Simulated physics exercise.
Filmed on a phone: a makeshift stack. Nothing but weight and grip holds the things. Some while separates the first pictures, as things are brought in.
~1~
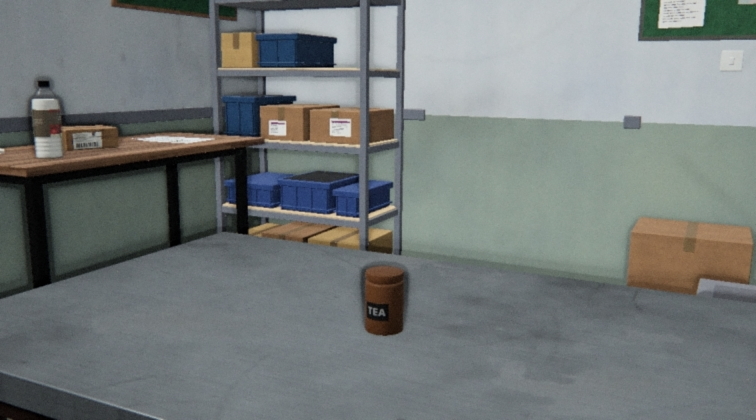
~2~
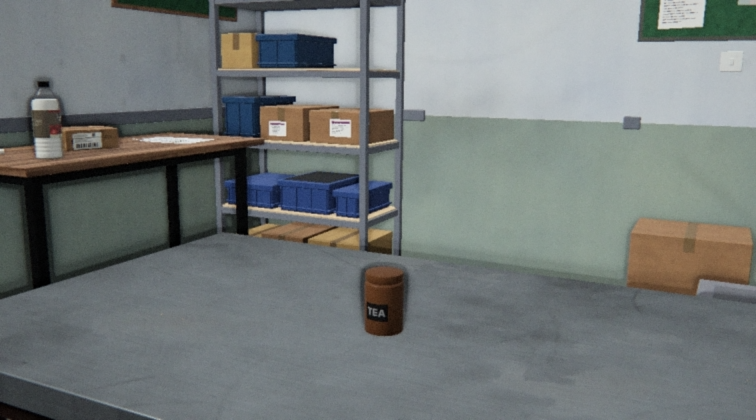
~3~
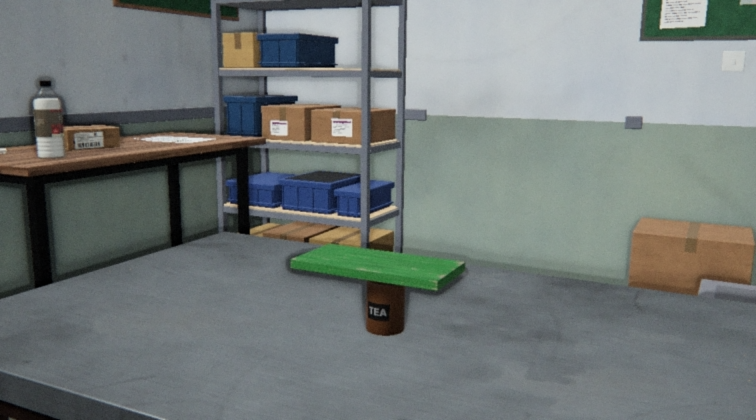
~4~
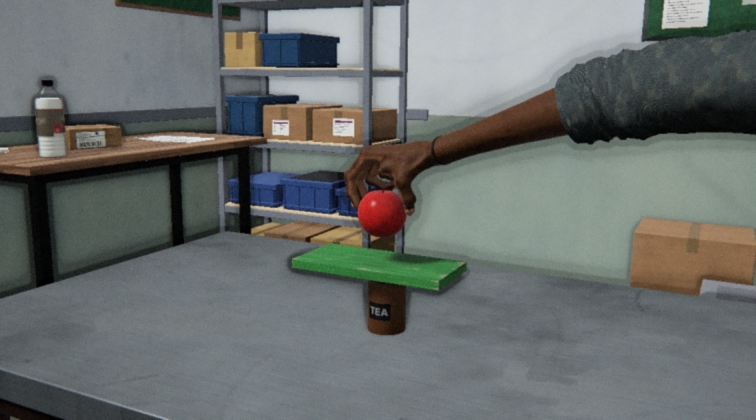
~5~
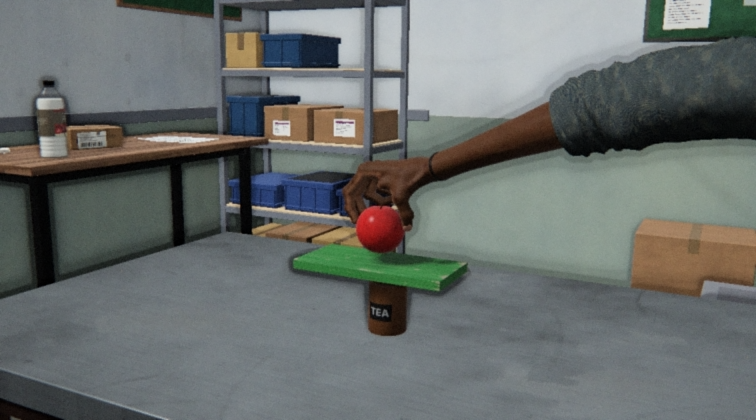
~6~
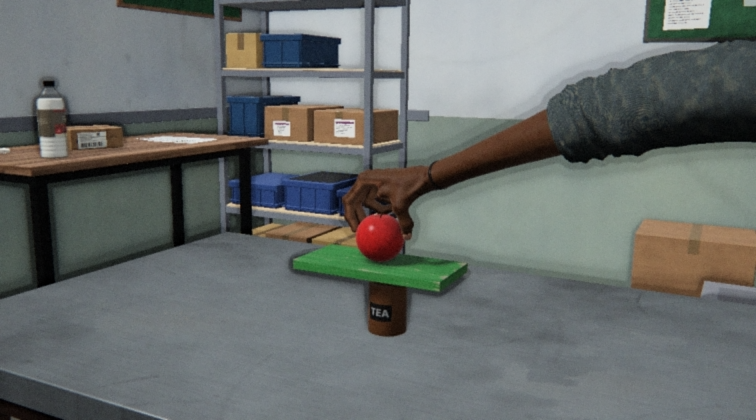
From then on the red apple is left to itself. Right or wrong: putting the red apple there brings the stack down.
Wrong, the stack stays up.
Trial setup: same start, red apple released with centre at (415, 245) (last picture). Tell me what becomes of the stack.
What happens next is that it remains standing.
Then, 0.20 s past the last view, nothing moves.
Then, 0.40 s past the last view, red apple resting near (380, 238).
Finally, all 3 still in place. Final places as the last picture's camera would see them, red apple near (380, 238). The stack holds.
